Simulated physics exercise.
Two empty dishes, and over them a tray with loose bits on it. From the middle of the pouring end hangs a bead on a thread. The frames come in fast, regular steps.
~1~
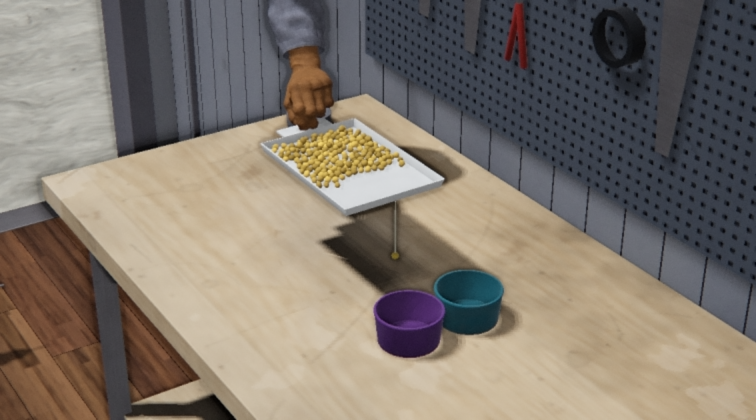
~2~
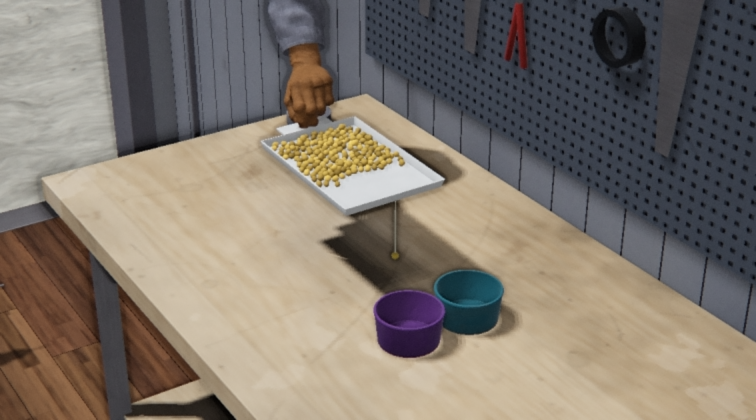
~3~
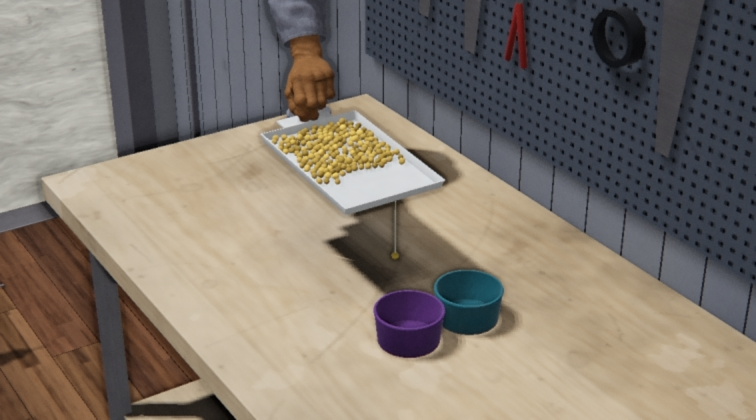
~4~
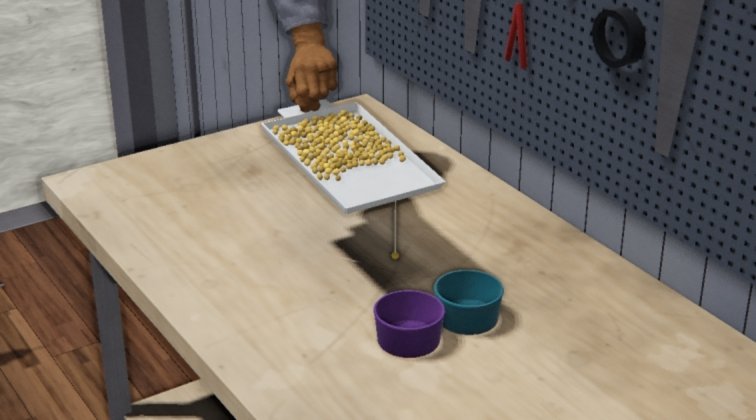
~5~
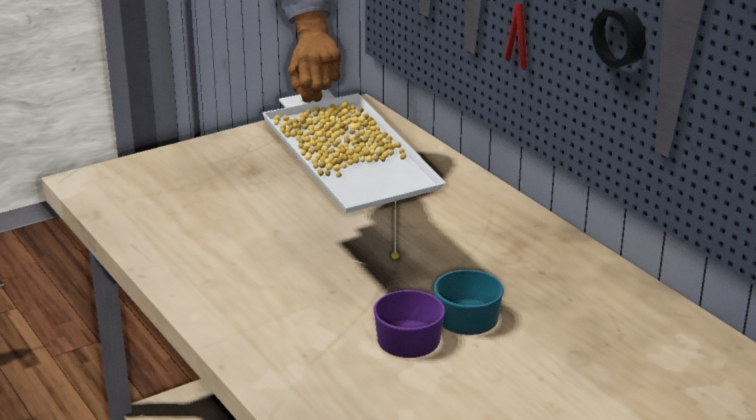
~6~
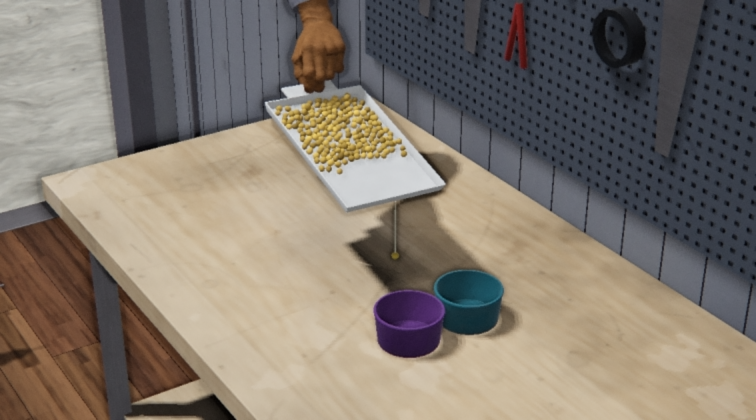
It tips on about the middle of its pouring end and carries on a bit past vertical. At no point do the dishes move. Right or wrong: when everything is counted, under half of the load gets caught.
Right.
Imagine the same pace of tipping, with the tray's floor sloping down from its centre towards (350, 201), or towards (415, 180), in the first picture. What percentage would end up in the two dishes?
The first try gives close to 0 percent; the next gives 0 percent.
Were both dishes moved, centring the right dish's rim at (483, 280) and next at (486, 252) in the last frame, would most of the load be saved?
Shy of half, then past half.
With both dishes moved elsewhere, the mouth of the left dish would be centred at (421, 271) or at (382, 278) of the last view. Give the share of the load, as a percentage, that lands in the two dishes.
You'd get 80 in a hundred the first time and 80 in a hundred the second.
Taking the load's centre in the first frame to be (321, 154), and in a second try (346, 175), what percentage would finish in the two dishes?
Near 20 and 20 percent respectively.
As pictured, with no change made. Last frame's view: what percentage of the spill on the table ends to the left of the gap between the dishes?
That would be roughly 60 per cent.
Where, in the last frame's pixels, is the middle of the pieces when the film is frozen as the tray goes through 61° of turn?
The middle of the load sits near (404, 167).
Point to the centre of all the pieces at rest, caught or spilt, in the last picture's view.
Once nothing moves, the middle sits near (436, 296).
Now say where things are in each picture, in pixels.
In the first picture, corners of the pouring end at (346, 207) and (441, 178), level; middle of the load at (335, 153), puffed corn balls; left dish at (428, 338); right dish at (488, 316); bead on its thread at (395, 256).
In the second picture, corners of the pouring end at (346, 207) and (441, 179), level; middle of the load at (335, 152).
In the third picture, corners of the pouring end at (346, 207) and (441, 179), tipped barely, lowest at the right corner; middle of the load at (335, 148).
In the fourth picture, corners of the pouring end at (347, 206) and (442, 181), tipped a little, lowest at the right corner; middle of the load at (336, 141).
In the fifth picture, corners of the pouring end at (348, 206) and (442, 182), tipped a little, lowest at the right corner; middle of the load at (337, 134).
In the sixth picture, corners of the pouring end at (348, 205) and (442, 183), tipped clearly, lowest at the right corner; middle of the load at (339, 128); left dish at (428, 338); right dish at (488, 316).
Soon, tray tipped steeply; nearly all on the tray; a stray few in the right dish; a stray few outside both; a small part in the air.
A while on, tray tipped right over; about two thirds on the tray; a stray few in the right dish; about a quarter outside both; about a quarter in the air.
Towards the end, tray tipped past a quarter turn; a stray few in the left dish; a small part in the right dish; nearly all outside both.
Finally, tray tipped past a quarter turn; a stray few in the left dish; a small part in the right dish; nearly all outside both.
